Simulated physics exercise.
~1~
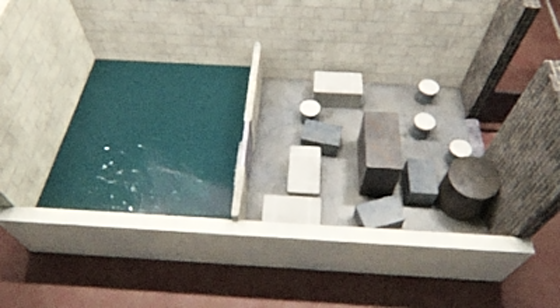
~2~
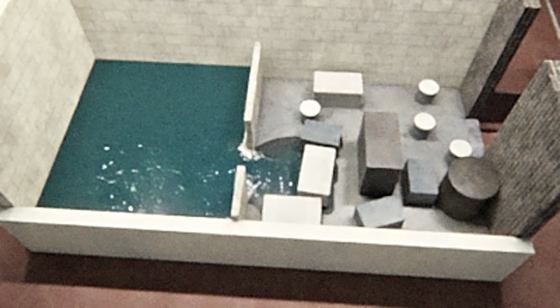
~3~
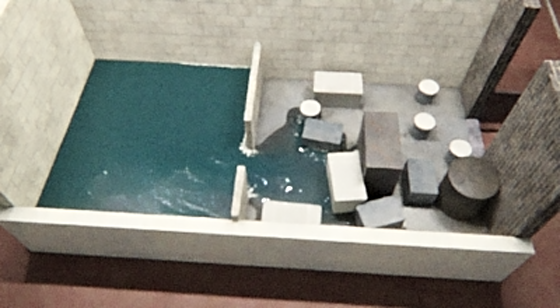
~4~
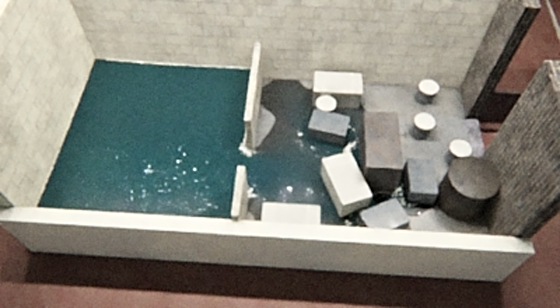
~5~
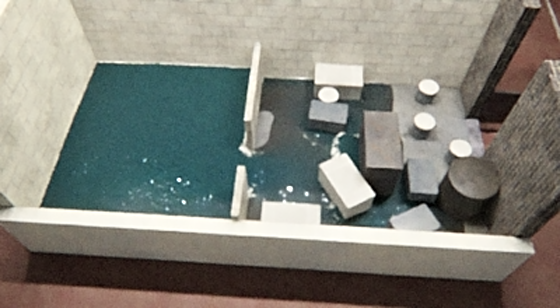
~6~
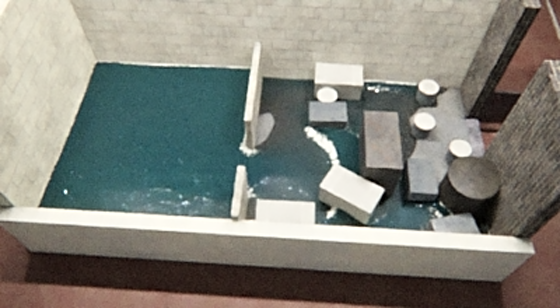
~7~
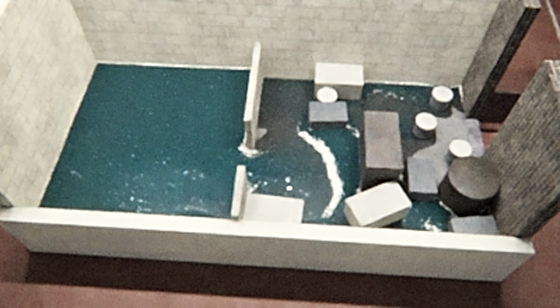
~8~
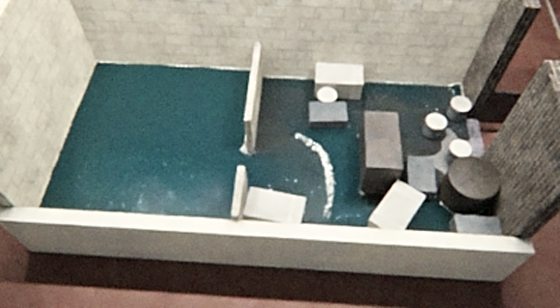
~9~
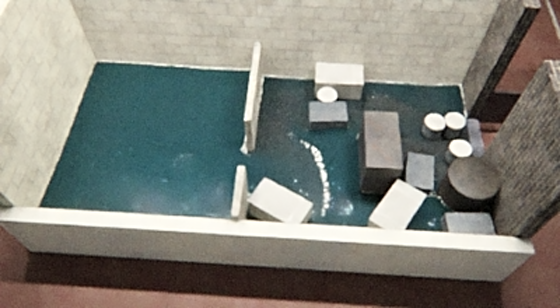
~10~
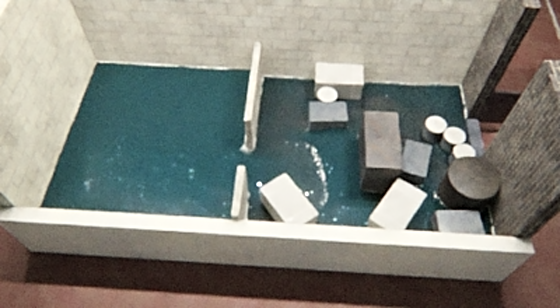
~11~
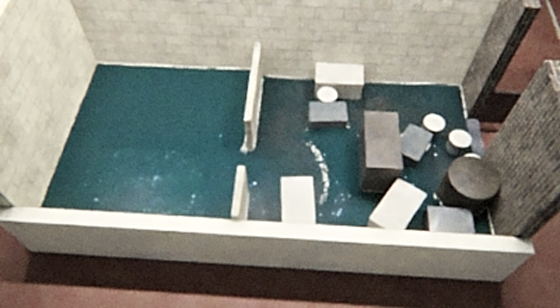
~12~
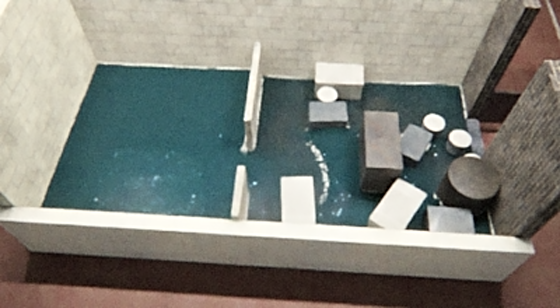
Two adjoining rooms with pale brick walls are seen from above, the left one filled with dark teal water and the right one with a dry grey floor. White, grey and brown boxes stand about the right room with small white-topped pails and a dark round tub near the right wall. A gap opens in the dividing wall, and water pours through, pushing a white box rightward and turning it. The water spreads to the far side, shifting grey boxes and pails, while a curved line of foam forms mid-room. Another white box near the front swings round, and finally everything settles in water covering both floors.
